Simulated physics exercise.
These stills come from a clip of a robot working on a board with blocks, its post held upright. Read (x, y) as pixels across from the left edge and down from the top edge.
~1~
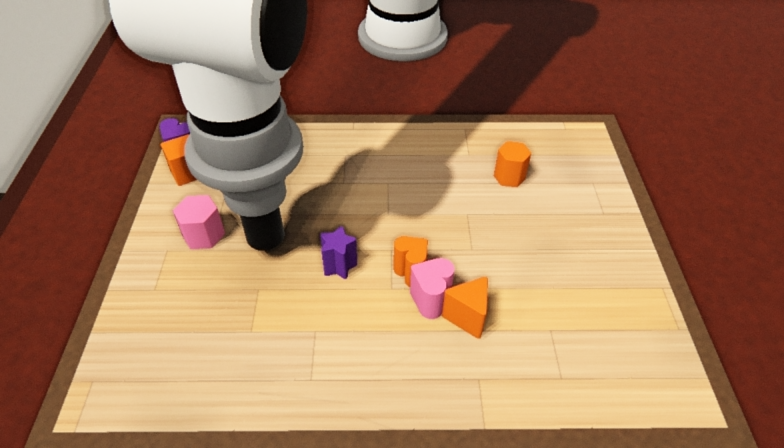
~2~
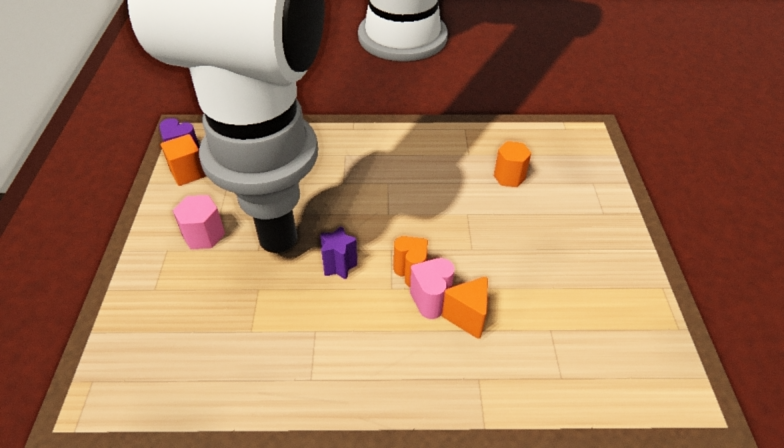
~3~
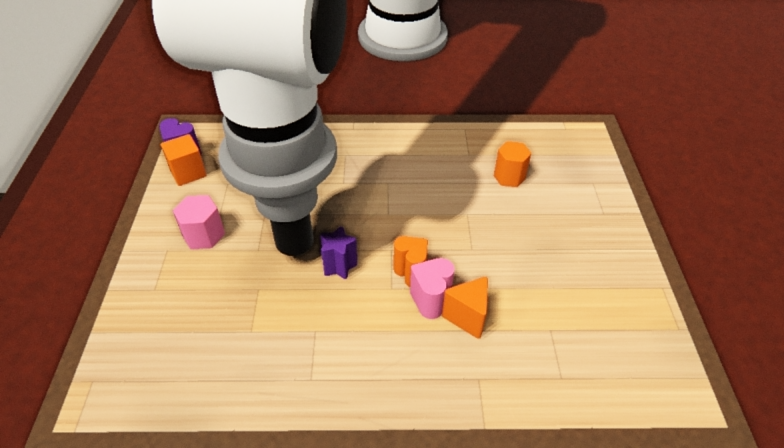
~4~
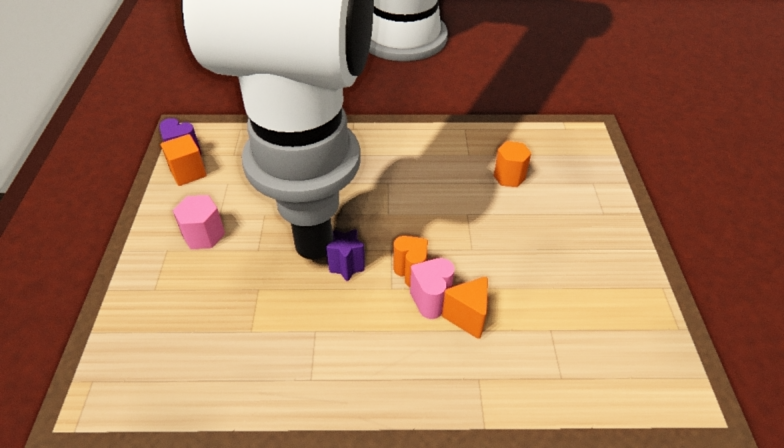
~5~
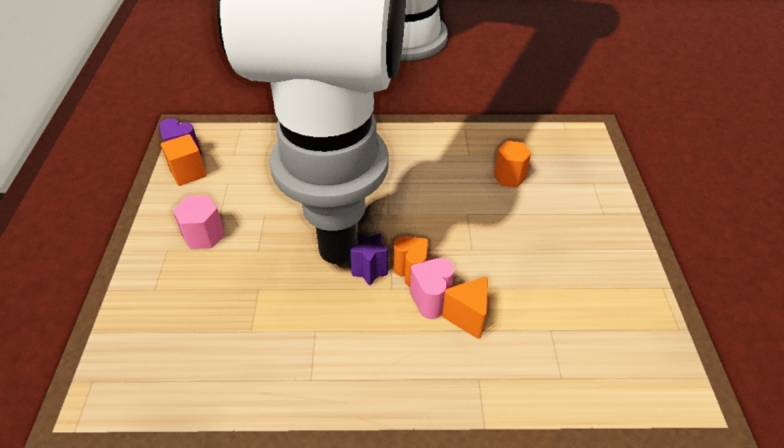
A light wooden board with a dark border lies on a reddish-brown floor, seen from above at an angle by a still camera. A purple star sits near the middle beside an orange heart, pink heart and orange triangle, with other orange, pink and purple blocks toward the left and upper right. A white and grey robot arm moves its black tip rightward, meets the star and pushes it toward the orange heart.
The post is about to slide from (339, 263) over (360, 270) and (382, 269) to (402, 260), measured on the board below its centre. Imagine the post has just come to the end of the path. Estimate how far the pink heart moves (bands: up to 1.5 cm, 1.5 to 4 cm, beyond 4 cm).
It will move less than 1.5 cm.
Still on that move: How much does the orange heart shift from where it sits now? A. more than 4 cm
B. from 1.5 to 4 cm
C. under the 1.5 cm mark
A: More than 4 cm.
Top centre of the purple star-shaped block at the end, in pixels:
My prediction: (435, 243).
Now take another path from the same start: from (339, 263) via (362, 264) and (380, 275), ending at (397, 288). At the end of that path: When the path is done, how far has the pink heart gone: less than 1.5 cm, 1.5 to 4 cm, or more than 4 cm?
The answer will be the middling band, 1.5 to 4 cm.
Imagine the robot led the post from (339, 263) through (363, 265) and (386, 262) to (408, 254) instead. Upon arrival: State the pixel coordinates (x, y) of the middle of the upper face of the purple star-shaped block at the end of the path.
Its top middle: (438, 241).
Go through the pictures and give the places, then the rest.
Post's lower end at (265, 237); purple star-shaped block at (337, 240); orange heart at (413, 247); pink heart at (434, 274); orange triangular piece at (472, 293), in the first picture.
Post at (278, 239); blocks still, in the second picture.
Post at (294, 242); blocks still, in the third picture.
Post at (314, 245); purple star-shaped block at (345, 241), in the fourth picture.
Post at (338, 250); purple star-shaped block at (369, 245); orange heart at (413, 247); pink heart at (434, 274); orange triangular piece at (472, 293), in the fifth picture.
What follows on the original path. Halfway along, post at (371, 258); purple star-shaped block at (404, 249); orange heart at (433, 246), turned 15° clockwise; pink heart at (436, 276).
At the end, post at (402, 246); purple star-shaped block at (435, 243); orange heart at (463, 244), turned 20° clockwise; pink heart at (437, 276); orange triangular piece still.
